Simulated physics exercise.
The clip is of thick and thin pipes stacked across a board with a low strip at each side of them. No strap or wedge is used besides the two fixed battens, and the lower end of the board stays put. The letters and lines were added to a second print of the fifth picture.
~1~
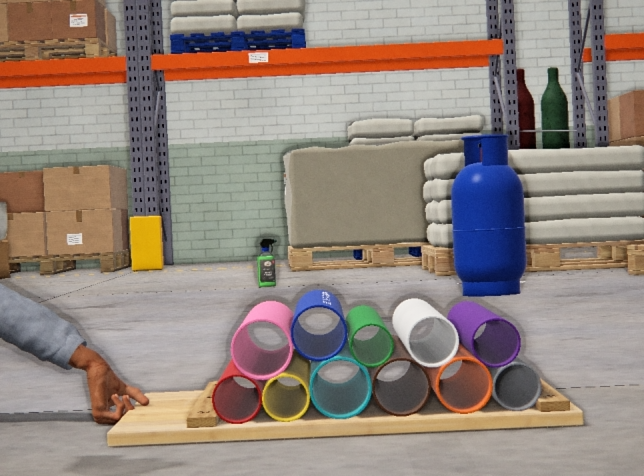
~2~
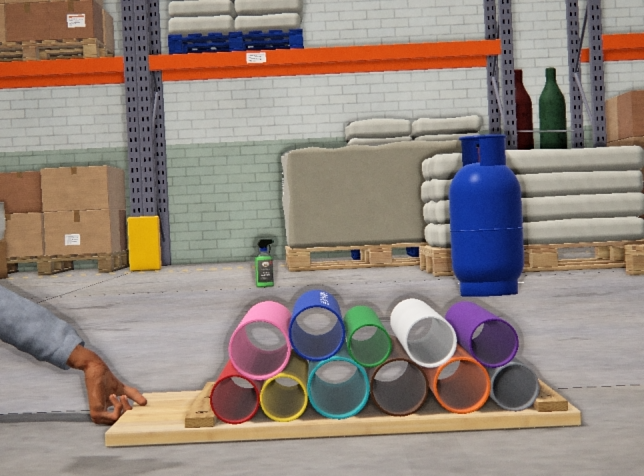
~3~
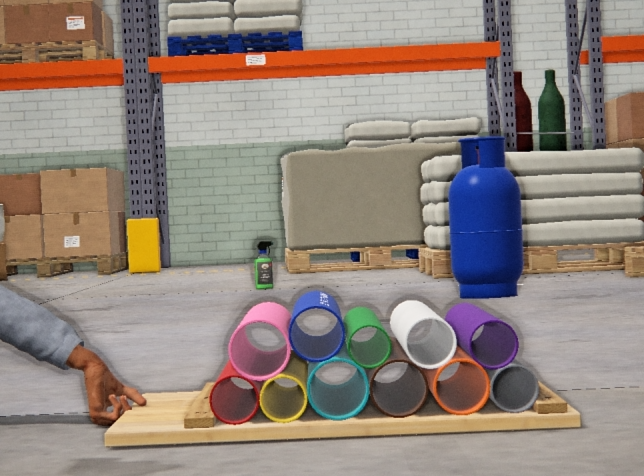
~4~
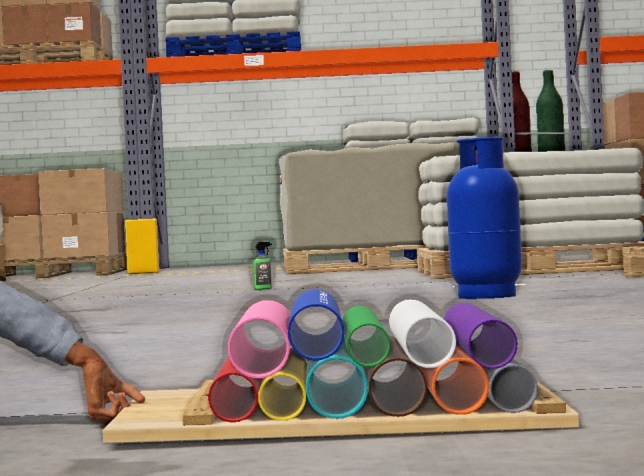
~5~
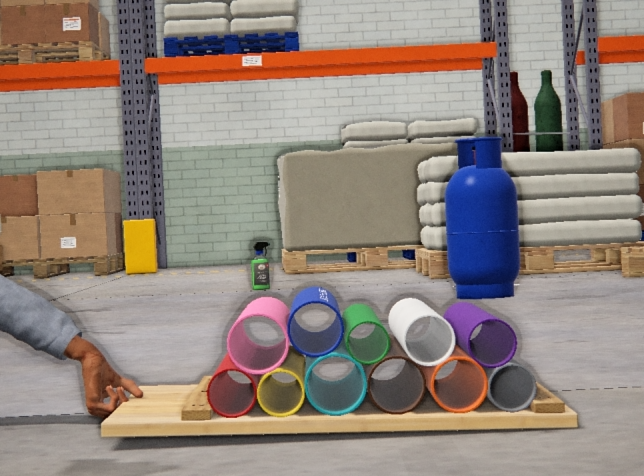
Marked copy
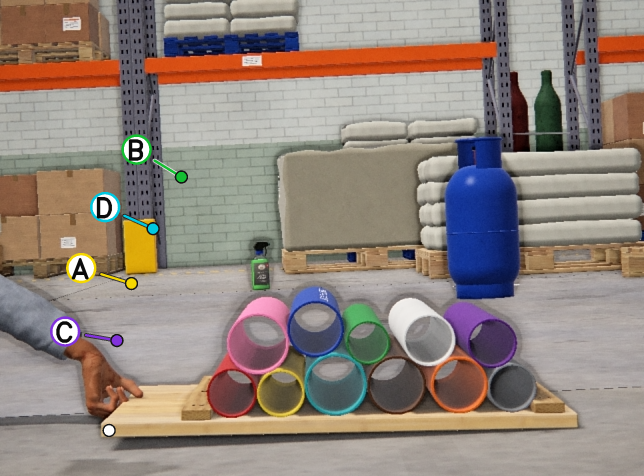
In a warehouse, a hand holds a board of stacked colourful pipes almost still.
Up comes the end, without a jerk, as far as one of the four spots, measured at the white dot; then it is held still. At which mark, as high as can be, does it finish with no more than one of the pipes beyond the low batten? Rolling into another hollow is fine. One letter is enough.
The highest mark that will do is A.
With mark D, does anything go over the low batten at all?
Yes.
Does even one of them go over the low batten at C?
No.
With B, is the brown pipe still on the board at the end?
No, with B.
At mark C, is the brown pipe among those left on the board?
The brown pipe: Yes.
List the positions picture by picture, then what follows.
White pipe (433, 341); blue pipe (319, 333); purple pipe (496, 343), in the first frame.
Purple pipe (494, 343); green pipe (370, 346), in the second frame.
Board (340, 404); red pipe (235, 400); yellow pipe (284, 399); white pipe (430, 343), in the third frame.
Board (339, 402); red pipe (233, 397); yellow pipe (282, 397), in the fourth frame.
Board (337, 400); red pipe (232, 393); yellow pipe (281, 393), in the fifth frame.
On the marked copy, A at (132, 284); B at (181, 177); C at (117, 341); D at (153, 229); the white dot at (109, 431).
With A. Early on, board at 14°.
Further on, board at 20°.
At the end, board at 20°, none over the low batten.
As for the rest, B eleven over the low batten; C none over the low batten; D ten over the low batten.
